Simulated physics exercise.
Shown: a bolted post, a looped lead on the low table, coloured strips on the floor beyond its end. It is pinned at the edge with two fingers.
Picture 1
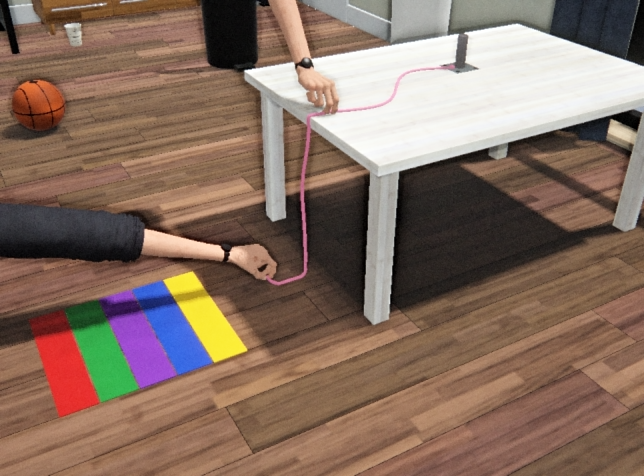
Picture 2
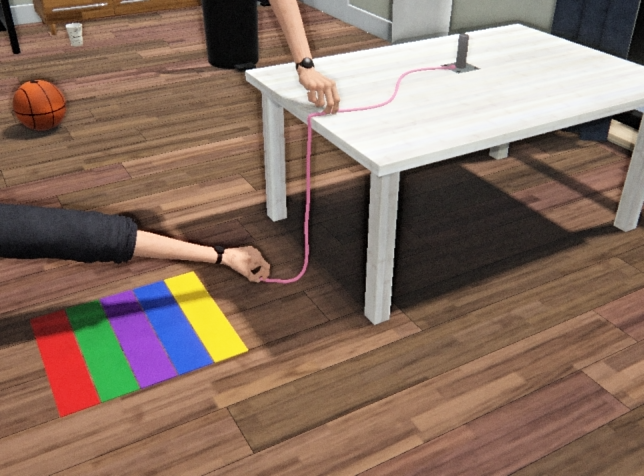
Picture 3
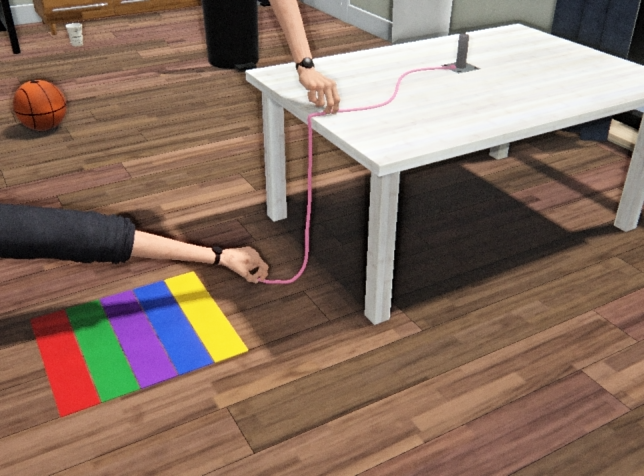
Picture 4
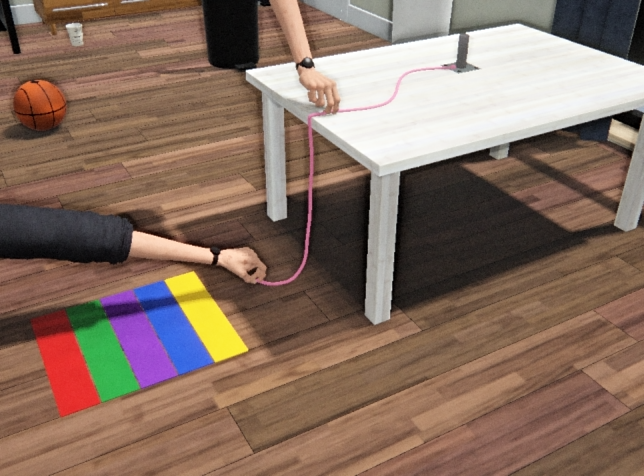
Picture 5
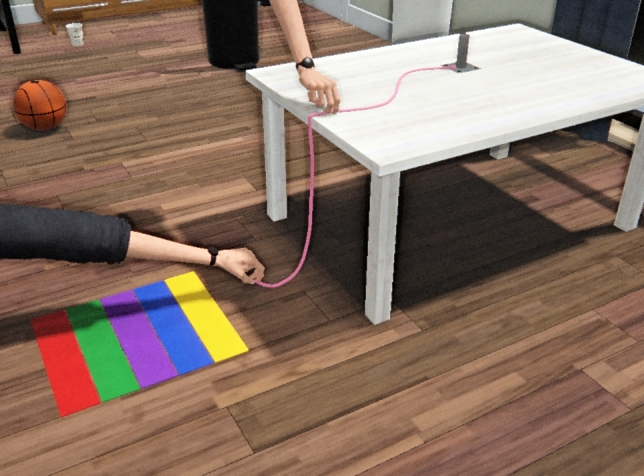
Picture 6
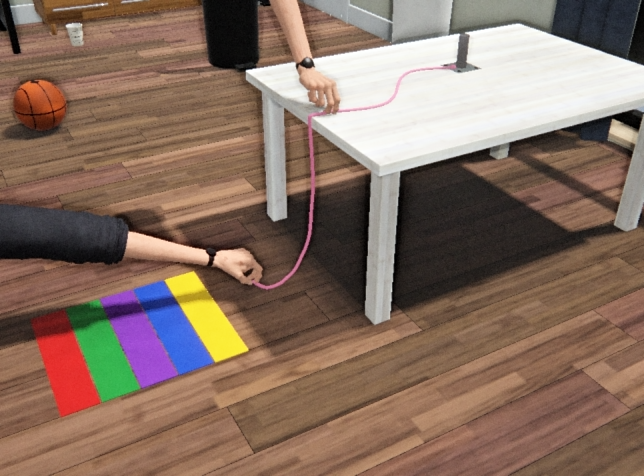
Hand pinning a pink cord at a white table's edge while another hand draws its end slightly left near coloured strips.
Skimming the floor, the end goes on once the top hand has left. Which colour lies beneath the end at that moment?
Purple.
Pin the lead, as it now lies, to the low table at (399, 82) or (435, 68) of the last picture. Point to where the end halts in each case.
Pixel positions per try: (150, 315); (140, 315).
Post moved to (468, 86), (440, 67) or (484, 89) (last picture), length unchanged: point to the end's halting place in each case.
One per try, in order: (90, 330), (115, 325), (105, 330).
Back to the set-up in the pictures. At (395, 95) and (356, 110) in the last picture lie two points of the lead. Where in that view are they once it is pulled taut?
About (369, 95), and the other about (325, 109).
Soon after, end near (202, 297); over yellow.
Then, end near (161, 310); over blue.
At full stretch, end near (136, 318); over purple. Over purple.
